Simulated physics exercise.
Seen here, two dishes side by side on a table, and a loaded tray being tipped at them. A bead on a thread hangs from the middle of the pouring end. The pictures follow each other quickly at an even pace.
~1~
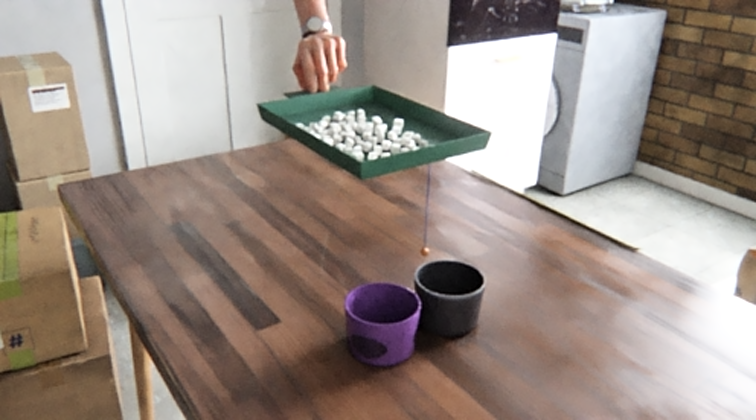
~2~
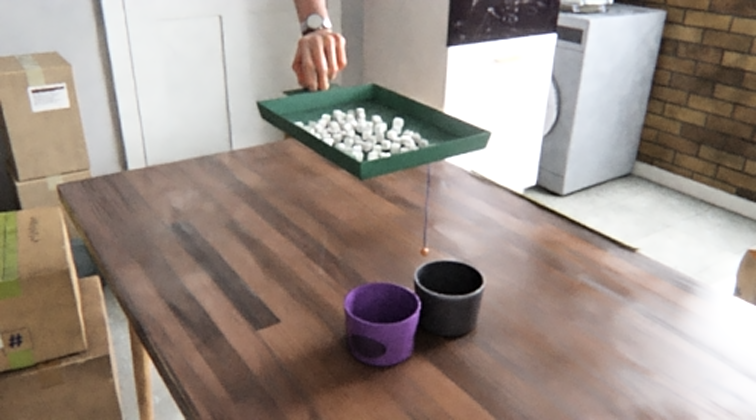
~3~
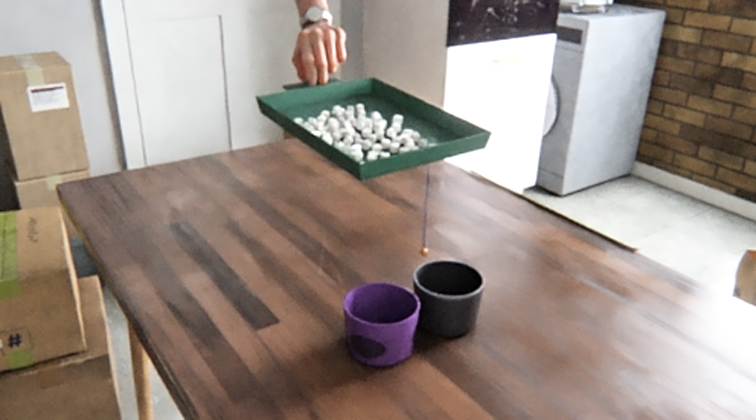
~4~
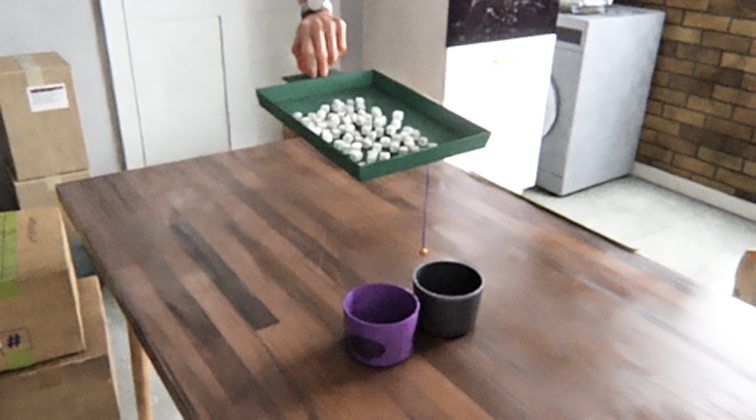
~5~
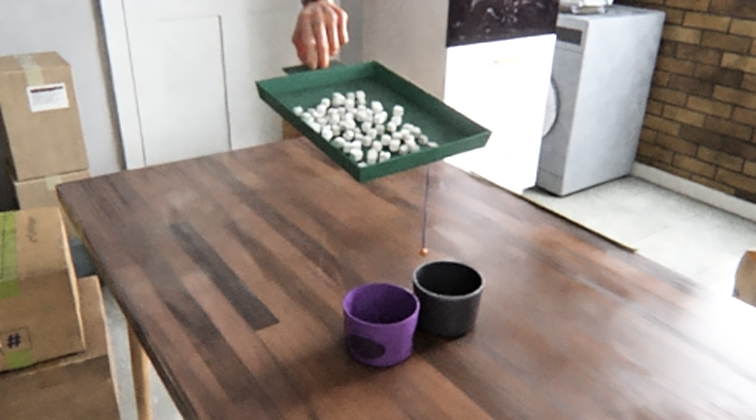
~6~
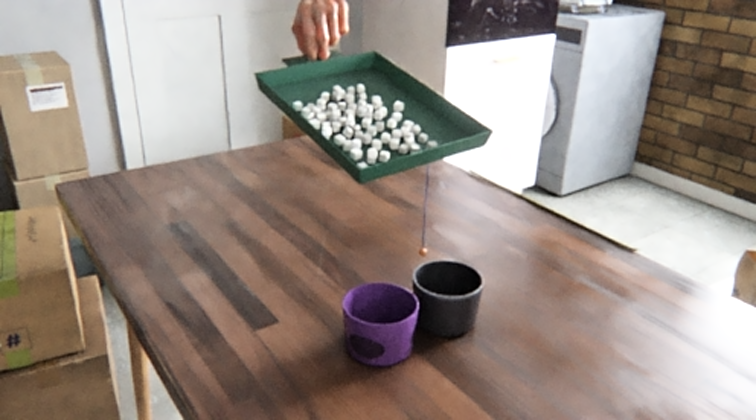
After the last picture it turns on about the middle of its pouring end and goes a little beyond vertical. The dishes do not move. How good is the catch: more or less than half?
In the dishes lies over half of it.
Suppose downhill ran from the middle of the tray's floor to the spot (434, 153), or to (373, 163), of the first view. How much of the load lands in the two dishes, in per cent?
Near 30 % and 50 %.
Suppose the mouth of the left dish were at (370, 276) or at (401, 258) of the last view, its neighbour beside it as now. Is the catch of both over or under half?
One: Less than half. Two: Under half.
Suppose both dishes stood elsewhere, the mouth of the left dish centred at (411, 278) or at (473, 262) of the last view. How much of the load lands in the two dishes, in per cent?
Near 20 % and 0 %.
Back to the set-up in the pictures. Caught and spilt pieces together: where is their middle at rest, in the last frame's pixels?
Around (394, 337).
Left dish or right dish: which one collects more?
That is the dish on the left.
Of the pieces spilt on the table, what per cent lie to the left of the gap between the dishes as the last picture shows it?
Roughly 10 in a hundred.
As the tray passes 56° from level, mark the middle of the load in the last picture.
Around (384, 149).
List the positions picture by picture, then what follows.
Corners of the pouring end (362, 160) and (488, 131), level; middle of the load (351, 136), sugar cubes; left dish (404, 339); right dish (472, 311); bead on its thread (424, 252), in the first frame.
Corners of the pouring end (362, 161) and (487, 131), level; middle of the load (351, 135), in the second frame.
Corners of the pouring end (361, 162) and (487, 131), tipped barely, lowest at the left corner; middle of the load (350, 132), in the third frame.
Corners of the pouring end (361, 163) and (487, 131), tipped a little, lowest at the left corner; middle of the load (350, 129), in the fourth frame.
Corners of the pouring end (361, 165) and (488, 131), tipped a little, lowest at the left corner; middle of the load (350, 125), in the fifth frame.
Corners of the pouring end (361, 166) and (488, 130), tipped a little, lowest at the left corner; middle of the load (350, 121), about a tenth on the move; left dish (402, 340); right dish (470, 311), in the sixth frame.
Just after the last frame, tray tipped steeply; every one on the tray.
A moment on, tray tipped right over; the larger part on the tray; about a tenth in the left dish; just a few outside both; about a tenth in the air.
Further on, tray tipped past a quarter turn; roughly two thirds in the left dish; roughly a quarter in the right dish; roughly a quarter outside both.
When it is over, tray tipped past a quarter turn; roughly two thirds in the left dish; roughly a quarter in the right dish; roughly a quarter outside both.
